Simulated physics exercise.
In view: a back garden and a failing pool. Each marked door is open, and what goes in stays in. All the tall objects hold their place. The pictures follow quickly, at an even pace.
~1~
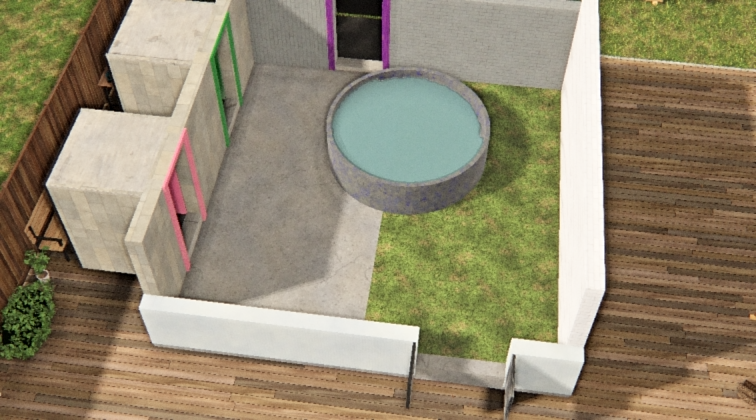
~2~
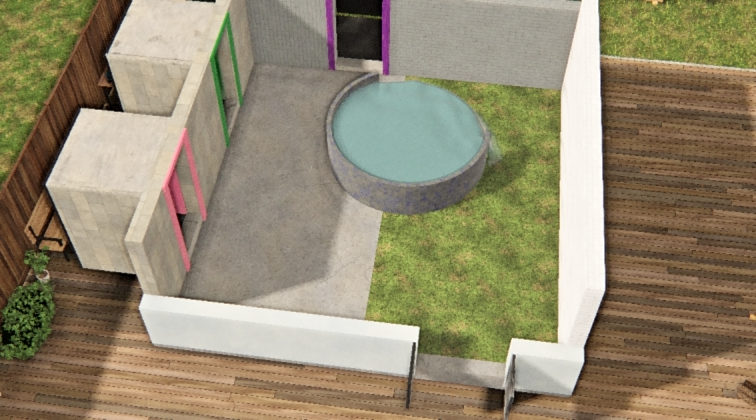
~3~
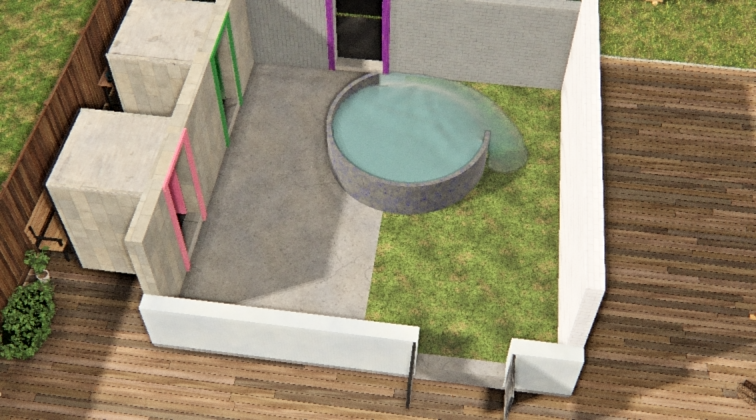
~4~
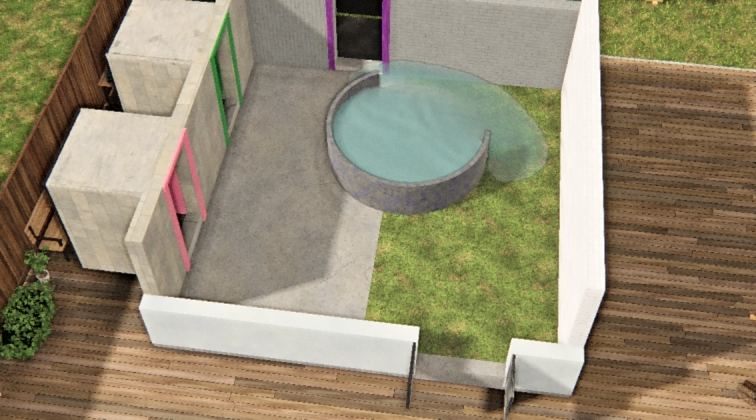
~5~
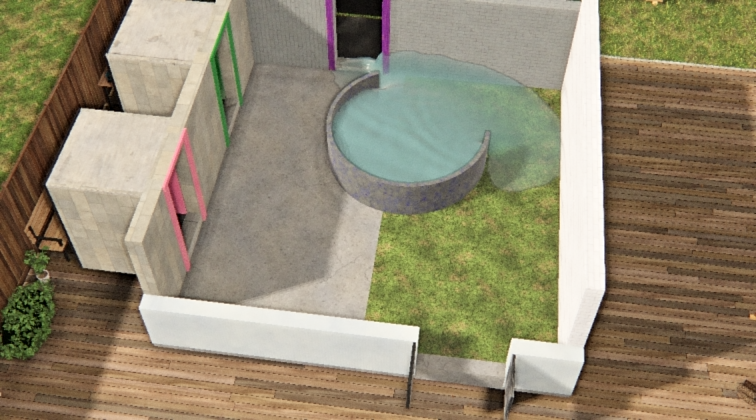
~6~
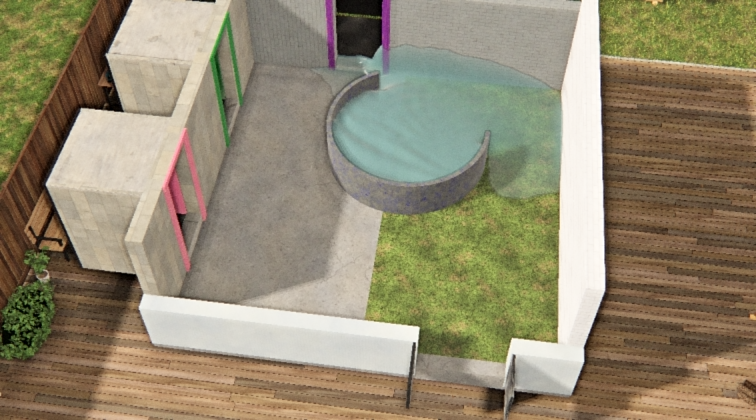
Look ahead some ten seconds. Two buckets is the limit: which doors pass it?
The green door holds within the limit; the purple door floods; the pink door holds within the limit.
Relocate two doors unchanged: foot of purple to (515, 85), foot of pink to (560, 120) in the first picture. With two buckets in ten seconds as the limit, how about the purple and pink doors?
In short: Purple door takes more; pink door goes over.
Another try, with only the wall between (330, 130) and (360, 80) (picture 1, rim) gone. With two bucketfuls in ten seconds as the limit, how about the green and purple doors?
One by one: Green door lets more in, purple door lets more in.
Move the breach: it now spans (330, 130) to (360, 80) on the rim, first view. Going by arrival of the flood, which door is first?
I say the door marked green.
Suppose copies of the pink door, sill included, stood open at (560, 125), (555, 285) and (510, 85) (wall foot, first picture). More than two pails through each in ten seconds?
In turn: Floods, lets less in, takes more.
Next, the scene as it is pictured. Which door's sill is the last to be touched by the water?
That is the one in pink.
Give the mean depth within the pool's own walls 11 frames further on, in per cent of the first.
I make it 38 per cent.
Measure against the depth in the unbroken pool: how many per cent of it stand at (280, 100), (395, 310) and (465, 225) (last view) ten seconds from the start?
About 12, 12 and 12 per cent.
A moment on, water covers 25 % of the floor; the green door not reached, the purple door over two buckets in, the pink door not reached.
Next, water covers 35 % of the floor; the green door wet at the sill, nothing in, the purple door over two buckets in, the pink door not reached.
Then, water covers 65 % of the floor; the green door wet at the sill, nothing in, the purple door over two buckets in, the pink door wet at the sill, nothing in.
Later, water covers 95 % of the floor; the green door wet at the sill, nothing in, the purple door far over two buckets in, the pink door wet at the sill, nothing in.
In the end, water covers 100 % of the floor; the green door wet at the sill, nothing in, the purple door far over two buckets in, the pink door wet at the sill, nothing in.
